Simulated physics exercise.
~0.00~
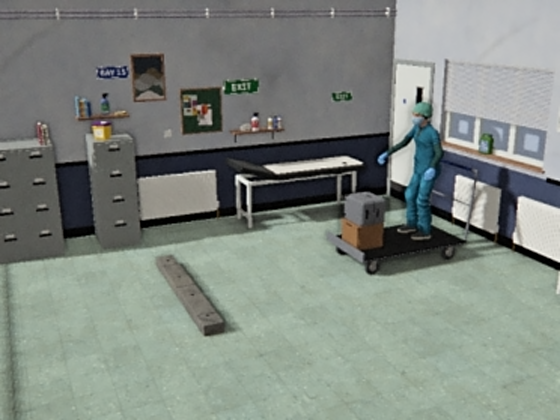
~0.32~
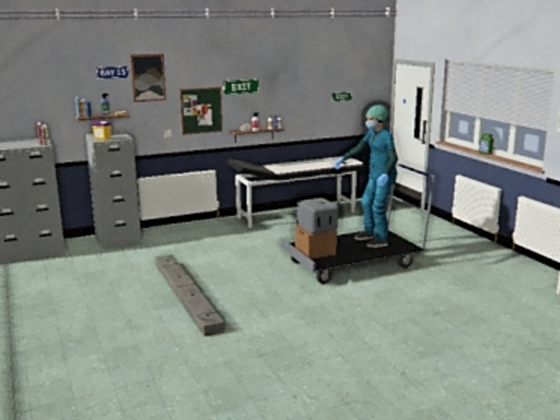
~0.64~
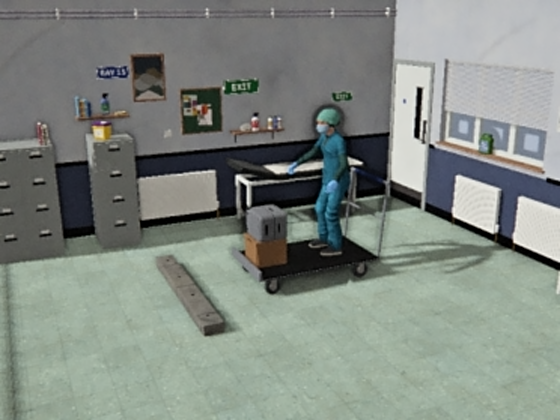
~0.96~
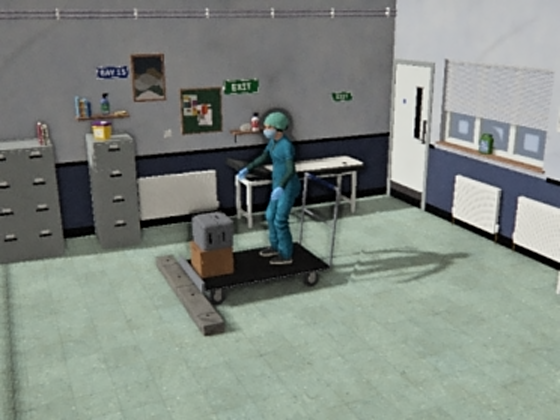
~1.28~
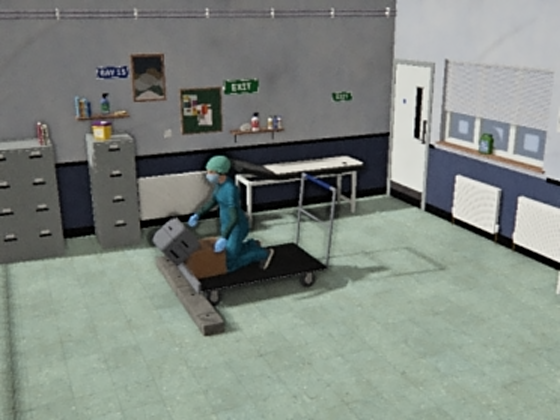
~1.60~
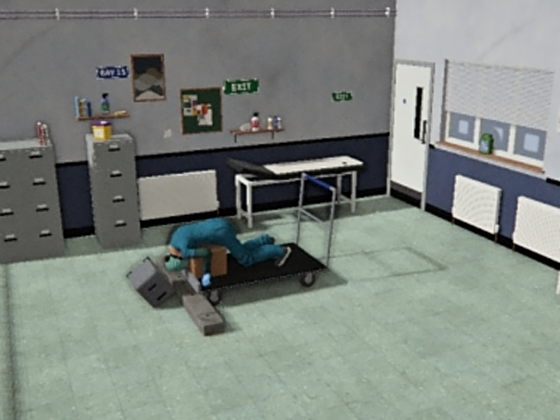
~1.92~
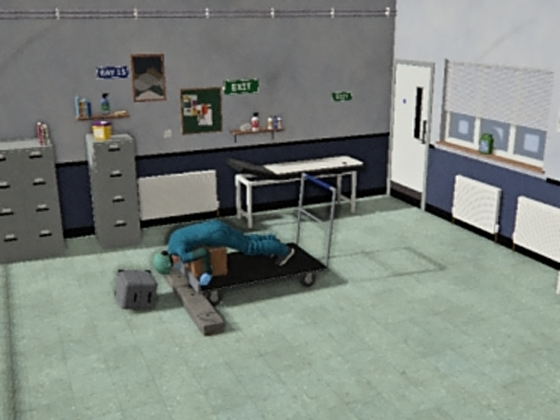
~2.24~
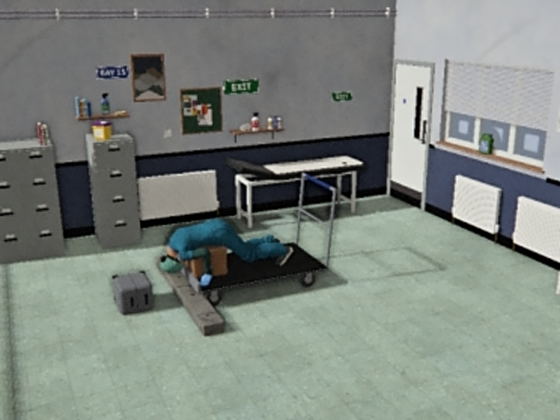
A flat trolley carrying a grey case stacked on a brown box, with a person in teal scrubs, cap and mask standing behind them, rolls leftward across a pale green floor. It passes an examination table and heads for a long grey kerb. The trolley stops abruptly against the kerb, and the case tips forward as the person pitches onto their knees. The case tumbles over the kerb to the floor while the person folds face down over the box. The case settles upside down beyond the kerb, leaving the person slumped across the box, legs on the deck.
